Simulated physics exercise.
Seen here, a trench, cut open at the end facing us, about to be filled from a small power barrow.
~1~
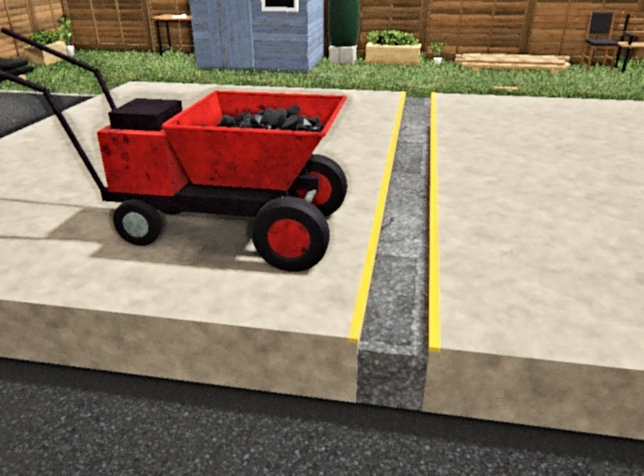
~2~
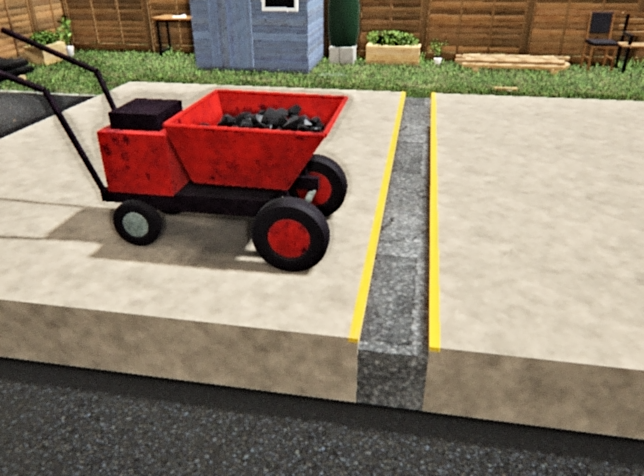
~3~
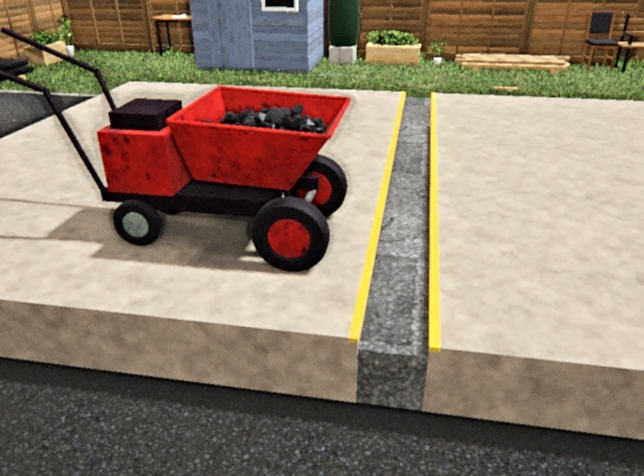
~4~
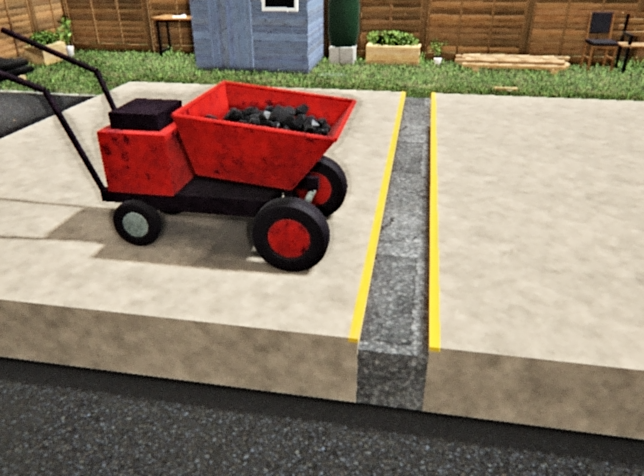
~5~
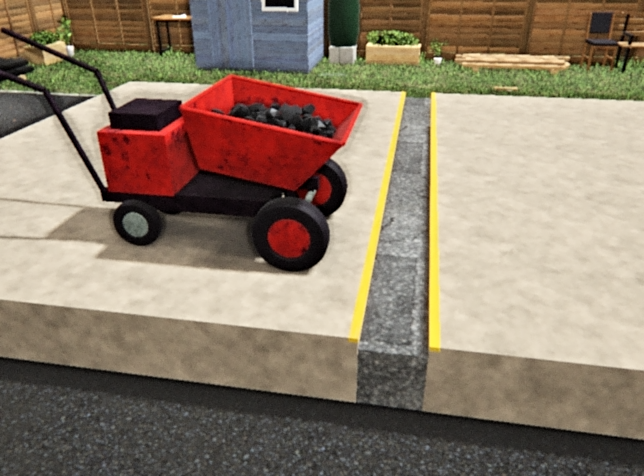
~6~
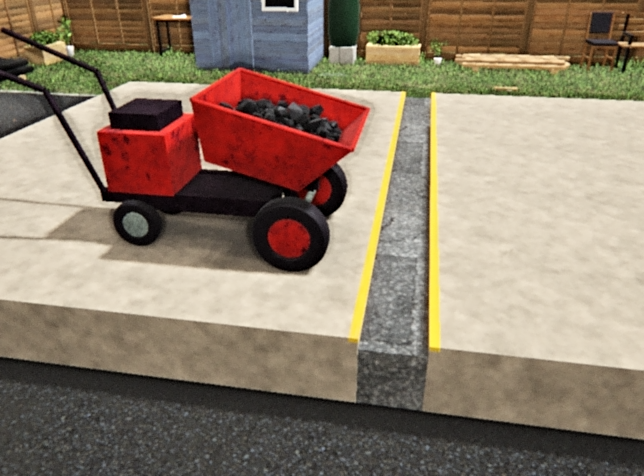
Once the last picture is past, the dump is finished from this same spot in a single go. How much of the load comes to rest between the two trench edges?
Not the bulk.
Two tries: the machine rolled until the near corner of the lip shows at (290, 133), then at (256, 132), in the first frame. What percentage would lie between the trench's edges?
60 per cent, then 40 per cent.
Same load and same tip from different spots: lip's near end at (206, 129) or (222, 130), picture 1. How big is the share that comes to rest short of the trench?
First position: Some 50 percent; second position: Some 40 percent.
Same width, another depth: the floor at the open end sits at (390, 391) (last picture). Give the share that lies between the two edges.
Estimate: Approx. 70 in a hundred.
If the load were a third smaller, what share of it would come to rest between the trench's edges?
Close to 40 in a hundred.
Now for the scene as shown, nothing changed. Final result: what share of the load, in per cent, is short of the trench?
I'd estimate about 0 per cent of the load.
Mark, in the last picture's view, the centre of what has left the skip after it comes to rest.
Close to (435, 249) in the last picture.
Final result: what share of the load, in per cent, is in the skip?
I'd say around 35 per cent.
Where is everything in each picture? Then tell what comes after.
The first frame shows lip of the skip (323, 135), level; top of the load (268, 131), lumps of coal; first edge of the trench (361, 302); far edge (435, 309), the trench under half as wide as the skip, and shallow for its width.
The second frame shows lip of the skip (325, 136), level; top of the load (269, 131).
The third frame shows lip of the skip (329, 137), tipped barely; top of the load (272, 130).
The fourth frame shows lip of the skip (335, 140), tipped a little; top of the load (267, 128).
The fifth frame shows lip of the skip (343, 144), tipped a little; top of the load (249, 125).
The sixth frame shows lip of the skip (352, 150), tipped clearly; top of the load (256, 121); first edge of the trench (361, 302); far edge (435, 309).
Just after the last frame, skip tipped steeply; every one in the skip.
A moment on, skip tipped right over; the larger part in the skip; about a tenth in or heaped over the trench; just a few beyond it; just a few falling.
Further on, skip tipped right over; roughly a third in the skip; roughly a quarter in or heaped over the trench; roughly a third beyond it.
When it is over, skip tipped right over; roughly a third in the skip; roughly a third in or heaped over the trench; roughly a third beyond it.
